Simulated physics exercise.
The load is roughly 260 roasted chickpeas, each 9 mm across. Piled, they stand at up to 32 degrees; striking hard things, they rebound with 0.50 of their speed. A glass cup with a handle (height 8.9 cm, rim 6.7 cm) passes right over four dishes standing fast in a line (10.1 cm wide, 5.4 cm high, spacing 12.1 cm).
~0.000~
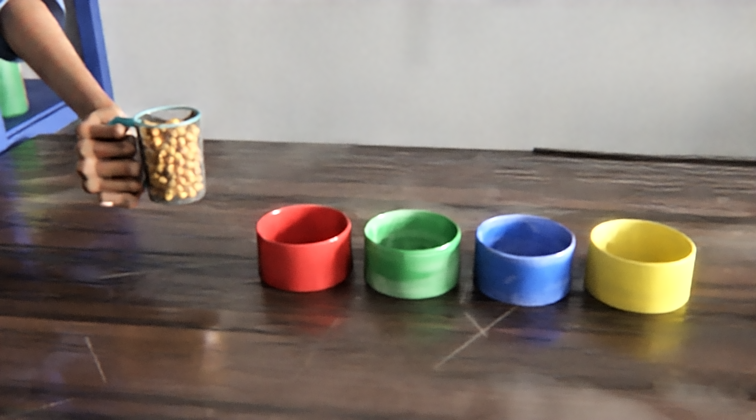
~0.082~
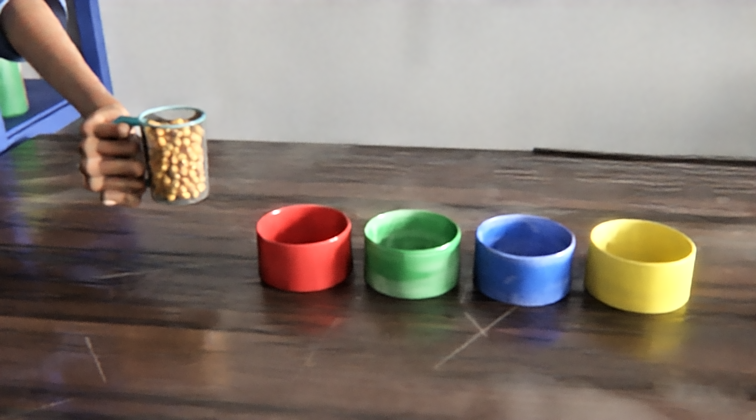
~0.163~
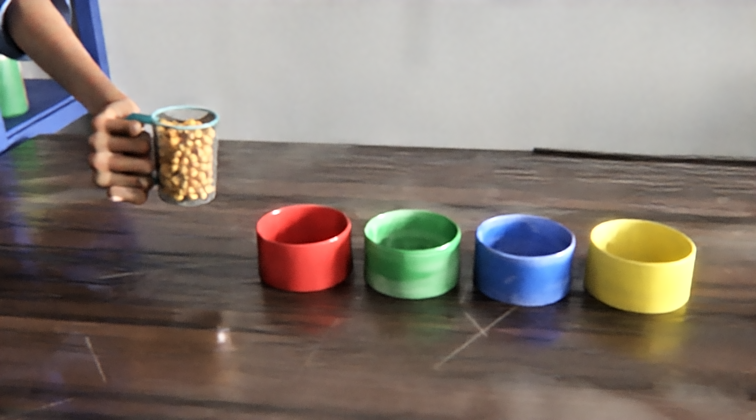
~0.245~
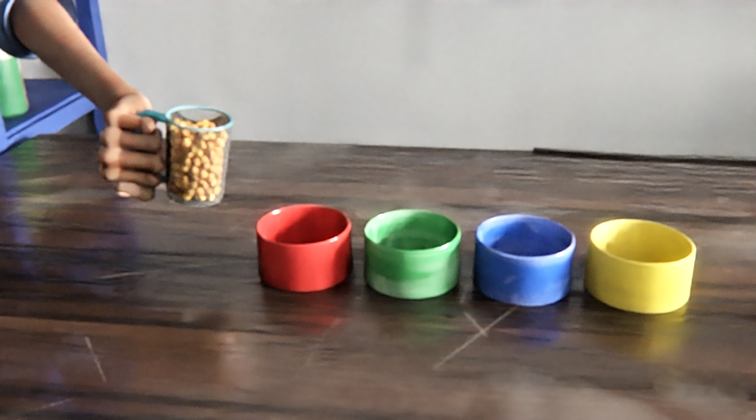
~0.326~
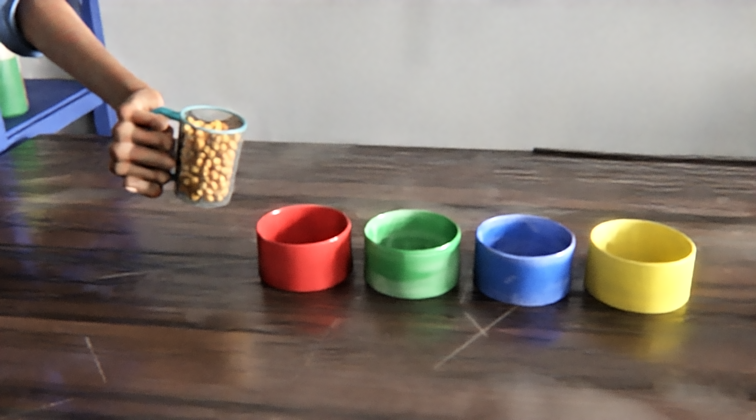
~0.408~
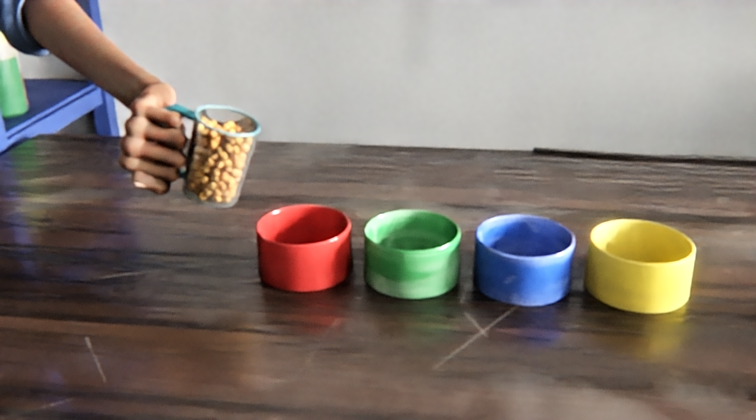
The footage shows a hand holding a clear cup of roasted chickpeas by its handle above a dark table, moving it a short way right and tilting it slightly rightward, while red, green, blue and yellow dishes stay still.
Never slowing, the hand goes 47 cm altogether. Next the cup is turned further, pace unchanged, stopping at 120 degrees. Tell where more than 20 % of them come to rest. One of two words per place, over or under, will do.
One by one: Red dish: Probably a fifth or fewer of the pieces land there, blue dish: Probably more than a fifth of the pieces land there, green dish: Probably a fifth or fewer of the pieces land there, yellow dish: Probably a fifth or fewer of the pieces land there, counter: Probably a fifth or fewer of the pieces land there.
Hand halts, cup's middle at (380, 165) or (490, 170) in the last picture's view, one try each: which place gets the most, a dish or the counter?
First try: Green; second try: Blue.
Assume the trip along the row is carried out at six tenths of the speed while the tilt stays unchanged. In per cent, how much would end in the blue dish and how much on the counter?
Shares - blue 0, counter 0.
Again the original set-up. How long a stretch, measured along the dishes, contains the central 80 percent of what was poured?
Some 6 cm.
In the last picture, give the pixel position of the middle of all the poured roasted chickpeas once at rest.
Centre at rest, approx.: (535, 266) px.
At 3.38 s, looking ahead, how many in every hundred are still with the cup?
Estimate: Some 0 %.
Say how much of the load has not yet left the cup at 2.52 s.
Load share: Near 5 percent.
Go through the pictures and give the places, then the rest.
Cup at (172, 156), tilt 0 degrees, lip at (198, 118), moved 0.0 cm; middle of the pieces at (174, 162); red dish at (303, 225); green dish at (412, 230); blue dish at (525, 236); yellow dish at (642, 242), in the first picture.
Cup at (176, 156), tilt 2 degrees, lip at (203, 119), moved 0.4 cm; middle of the pieces at (177, 162), in the second picture.
Cup at (186, 156), tilt 6 degrees, lip at (216, 121), moved 1.6 cm; middle of the pieces at (187, 163), in the third picture.
Cup at (197, 157), tilt 10 degrees, lip at (230, 124), moved 2.8 cm; middle of the pieces at (197, 163), in the fourth picture.
Cup at (208, 157), tilt 14 degrees, lip at (244, 128), moved 4.0 cm; middle of the pieces at (208, 163), in the fifth picture.
Cup at (219, 158), tilt 19 degrees, lip at (258, 131), moved 5.2 cm; middle of the pieces at (218, 164); red dish at (303, 225); green dish at (412, 230); blue dish at (525, 236); yellow dish at (642, 242). Its pace works out near 55 degrees a second; the hand travels 15 cm a second, in the sixth picture.
After 1.68 s, tilt 87 degrees; cup holds 95 %.
After 2.52 s, tilt 120 degrees; cup holds 5 %, blue 90 %.
After 3.38 s, tilt 120 degrees; cup holds 0 %, blue 90 %.
In the end, at 3.7 s, red 0 %, blue 90 %, green 0 %, yellow 0 %, counter 10 %.
